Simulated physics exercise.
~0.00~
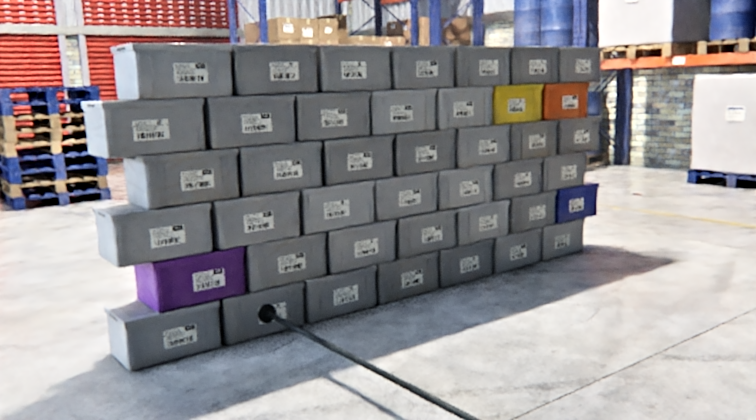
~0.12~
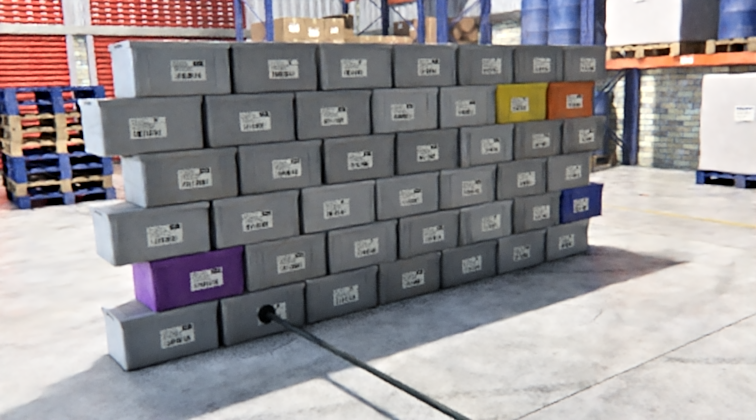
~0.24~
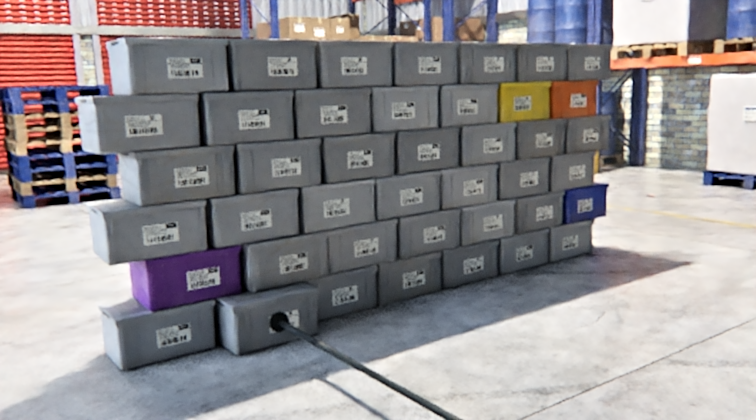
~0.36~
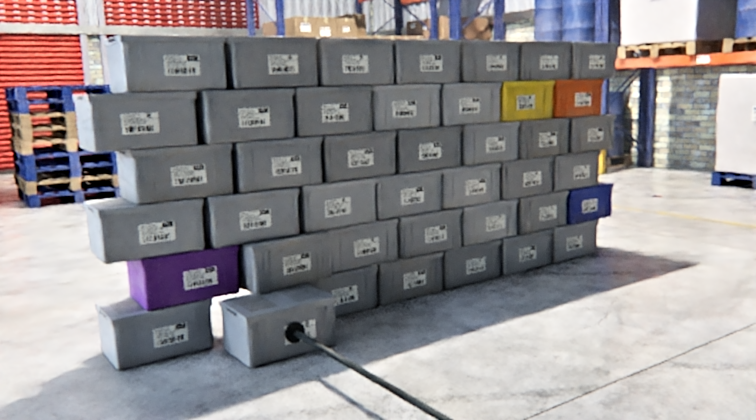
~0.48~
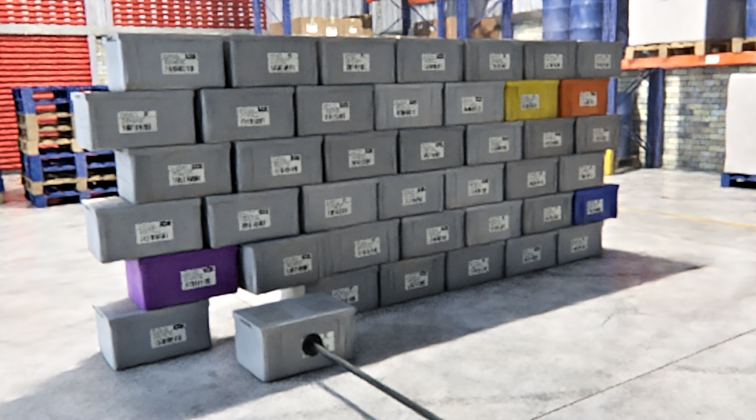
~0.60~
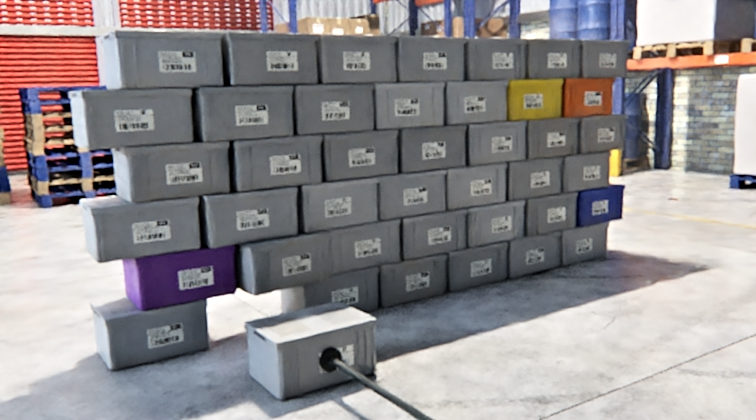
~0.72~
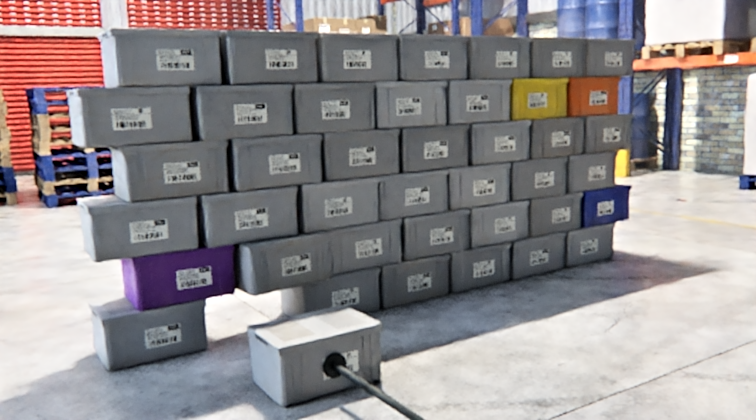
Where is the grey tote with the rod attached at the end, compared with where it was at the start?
At the start it sits in the bottom row of the wall, second from the left. By the end it stands out on the floor in front of the wall, nearer the viewer and a little to the right, with a gap behind it.
